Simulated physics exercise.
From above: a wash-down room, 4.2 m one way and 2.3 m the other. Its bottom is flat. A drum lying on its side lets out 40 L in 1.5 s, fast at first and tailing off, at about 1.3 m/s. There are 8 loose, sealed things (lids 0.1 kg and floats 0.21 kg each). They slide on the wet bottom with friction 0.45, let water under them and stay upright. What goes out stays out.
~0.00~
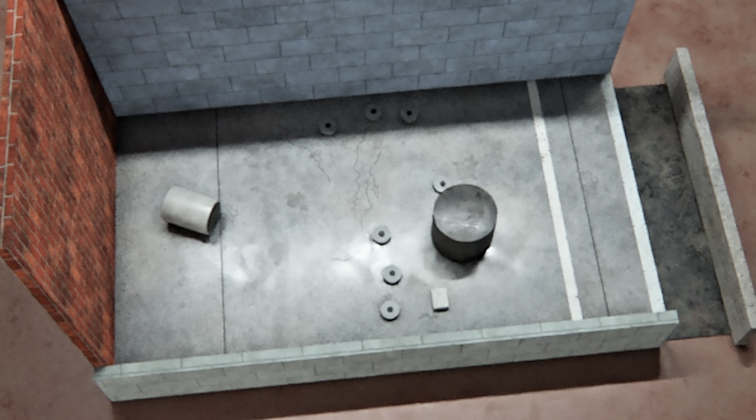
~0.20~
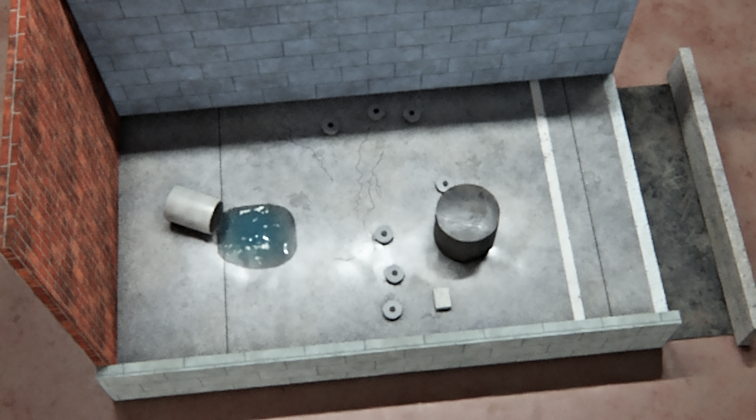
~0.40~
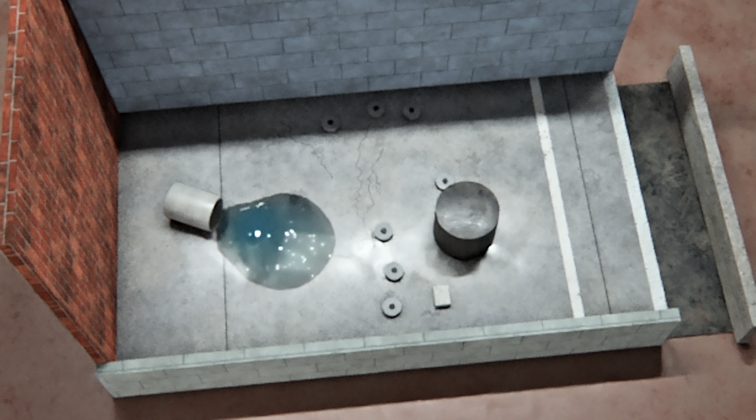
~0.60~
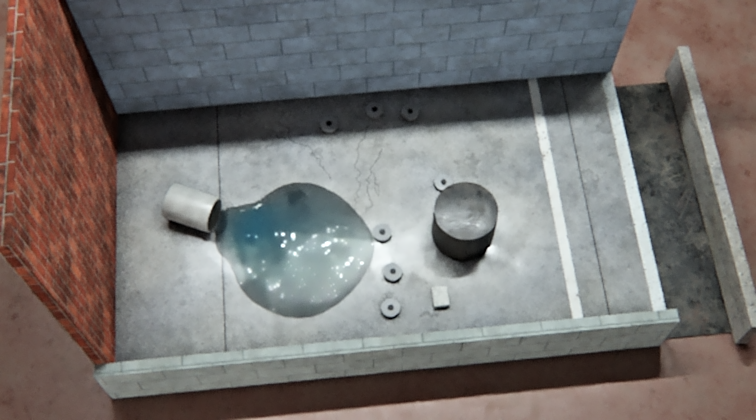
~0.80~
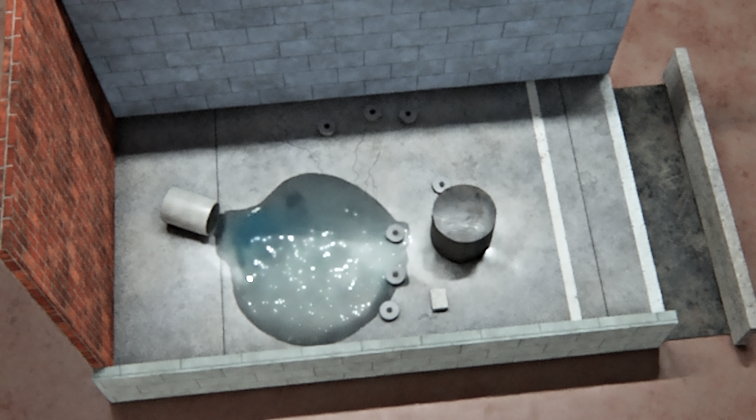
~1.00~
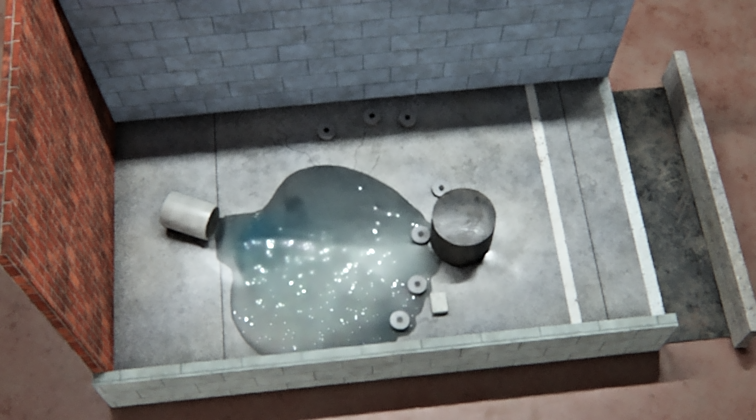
Water pours from a pale drum lying on its side at the left and spreads rightward in a widening, glinting pool across the flat grey floor of a walled room, seen from a high, nearly still viewpoint. A brick-red wall stands left, a blue-grey one behind, with a dark upright cylinder right of centre among small grey lids. The pool reaches the nearer lids and pushes them rightward, while those by the back wall stay put.
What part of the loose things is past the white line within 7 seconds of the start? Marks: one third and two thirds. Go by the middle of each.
It is from one to two thirds.
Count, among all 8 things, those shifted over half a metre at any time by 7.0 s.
That makes 5.
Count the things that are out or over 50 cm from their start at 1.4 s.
0 of them.
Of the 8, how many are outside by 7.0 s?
3 of them.
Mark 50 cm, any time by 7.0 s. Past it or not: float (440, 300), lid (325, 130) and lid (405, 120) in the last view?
In that order: Past it, under, short of it.
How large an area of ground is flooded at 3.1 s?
Some 3.0 m2.
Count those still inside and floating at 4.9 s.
0 of them.
After 1.4 s 0 of 8 are over the mark; 3 afloat.
After 3.1 s 4 of 8 are over the mark; 2 afloat.
After 4.9 s 4 of 8 are over the mark; 0 afloat.
After 7.0 s 4 of 8 are over the mark; 0 afloat.
